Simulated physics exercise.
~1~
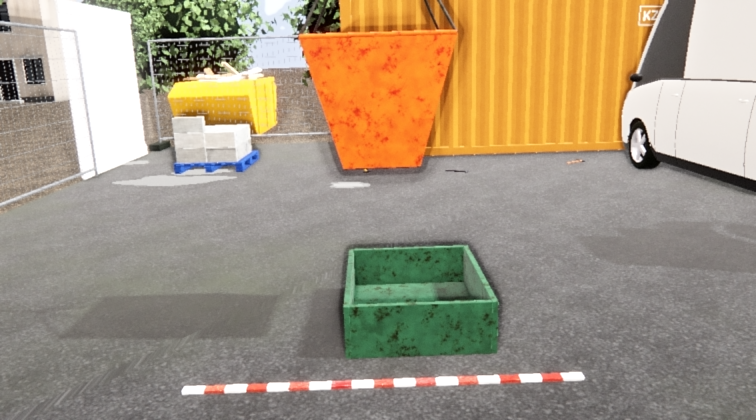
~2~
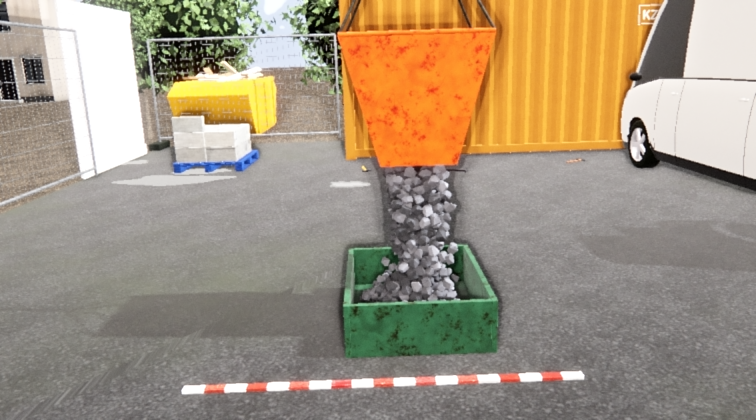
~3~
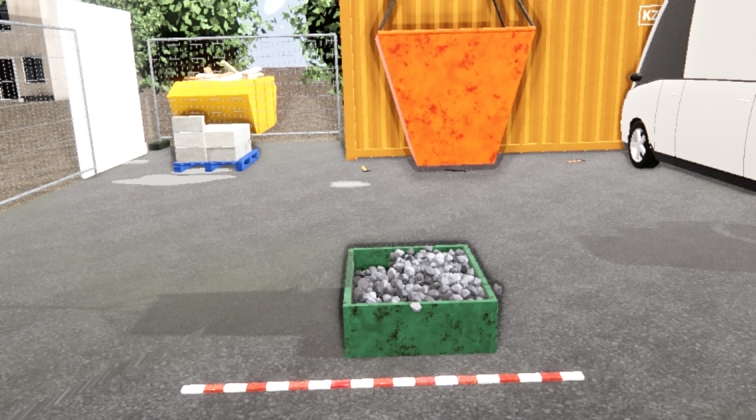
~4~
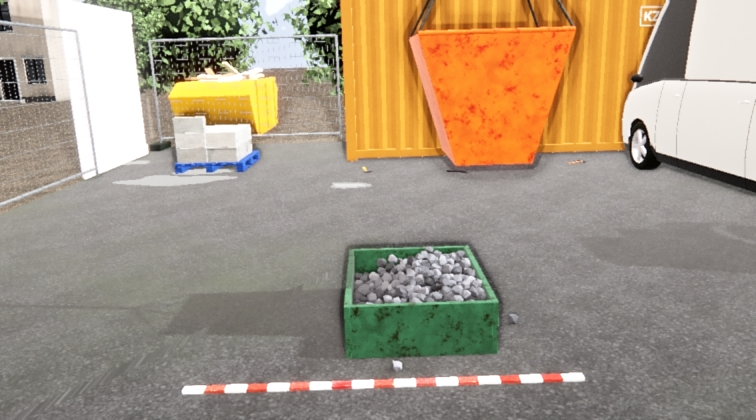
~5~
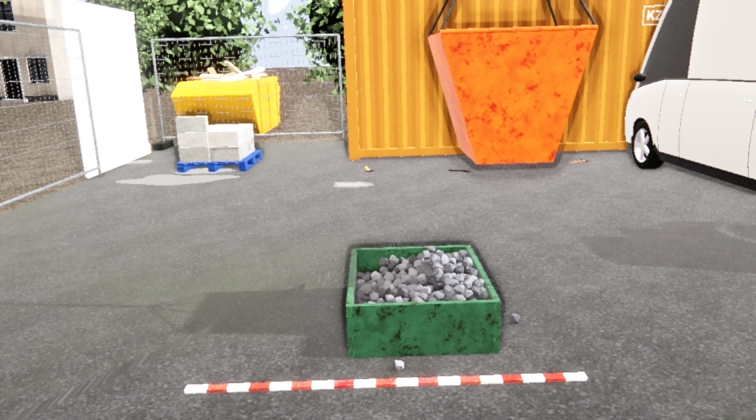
In a paved yard, an orange skip moved right and dropped a stream of grey stones into a green bin below, then kept drifting right, empty, while the stones settled in a heap, nearly all inside, with a couple lying on the ground.
